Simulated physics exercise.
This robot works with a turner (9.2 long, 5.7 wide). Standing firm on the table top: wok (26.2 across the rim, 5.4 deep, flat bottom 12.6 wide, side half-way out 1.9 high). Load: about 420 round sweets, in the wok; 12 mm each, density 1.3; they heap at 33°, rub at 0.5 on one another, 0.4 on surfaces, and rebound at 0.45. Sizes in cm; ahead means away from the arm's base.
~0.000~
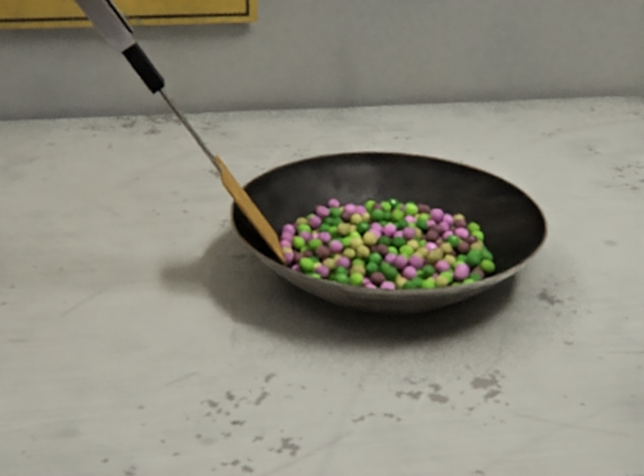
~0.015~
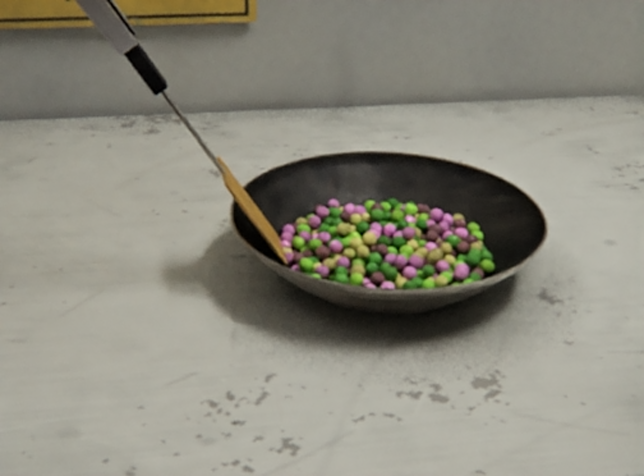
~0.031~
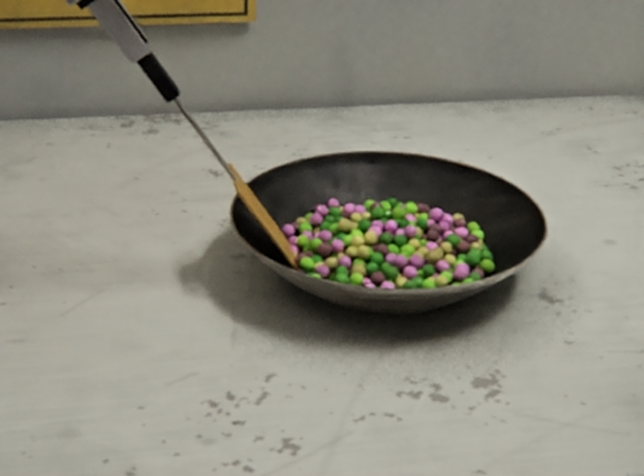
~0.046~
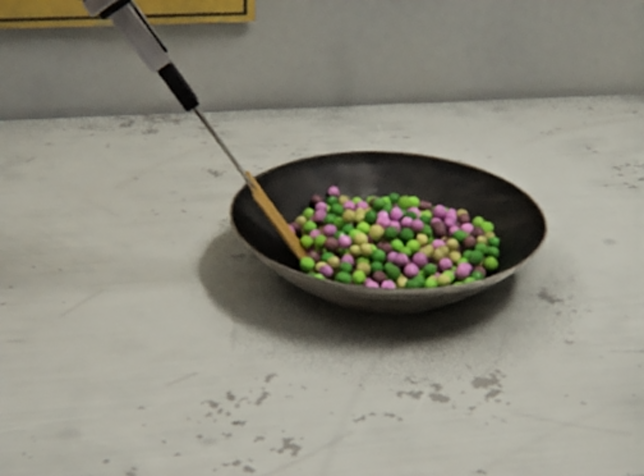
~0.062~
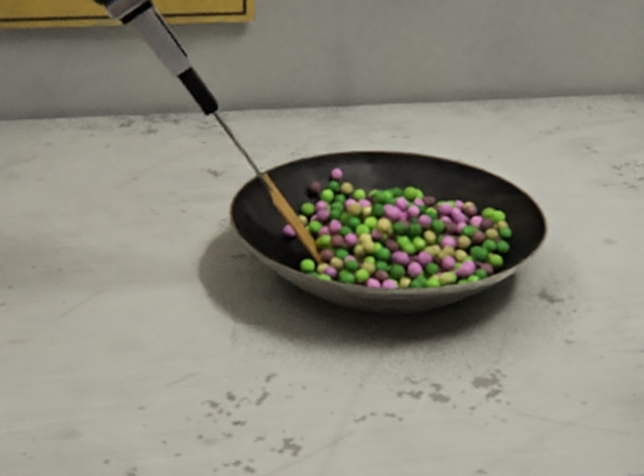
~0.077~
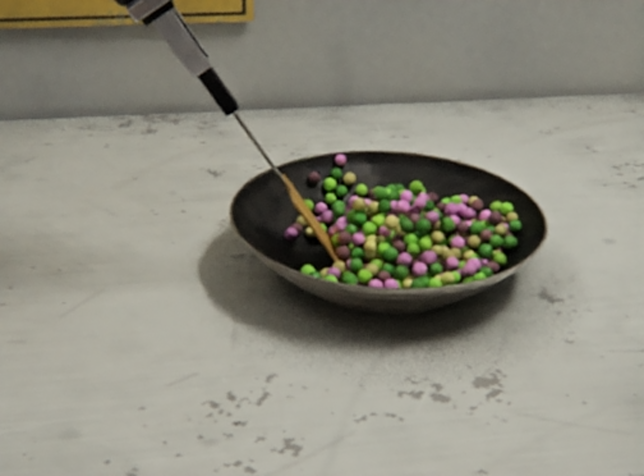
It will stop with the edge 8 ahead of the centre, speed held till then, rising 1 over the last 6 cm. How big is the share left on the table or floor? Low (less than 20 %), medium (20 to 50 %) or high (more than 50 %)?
A medium share, 20 to 50 %, ends on the table or floor.
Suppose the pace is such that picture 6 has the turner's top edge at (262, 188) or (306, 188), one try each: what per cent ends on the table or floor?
About 10 and 35 per cent.
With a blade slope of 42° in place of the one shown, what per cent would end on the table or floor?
It would be near 25 per cent.
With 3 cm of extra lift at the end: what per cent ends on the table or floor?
About 25 per cent.
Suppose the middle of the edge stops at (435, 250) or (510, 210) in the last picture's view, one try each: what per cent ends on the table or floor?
About 5 and 30 per cent.
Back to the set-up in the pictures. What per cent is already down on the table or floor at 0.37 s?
About 25 per cent.
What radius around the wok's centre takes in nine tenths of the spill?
About 40 cm.
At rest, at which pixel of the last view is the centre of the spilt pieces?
At about (629, 253).
By 0.12 s, sloping 57°, highest piece 7 above the table; 418 in the wok, 1 on the blade or in flight.
By 0.15 s, sloping 57°, highest piece 7 above the table; 418 in the wok, 1 on the blade or in flight.
By 0.37 s, sloping 57°, highest piece 7 above the table; 300 in the wok, 95 on the table or floor, 24 on the blade or in flight.
By 1.42 s, sloping 57°, highest piece 5 above the table; 298 in the wok, 121 on the table or floor.
Final count, 298 in the wok, 121 on the table or floor. That is 29 % on the table or floor.
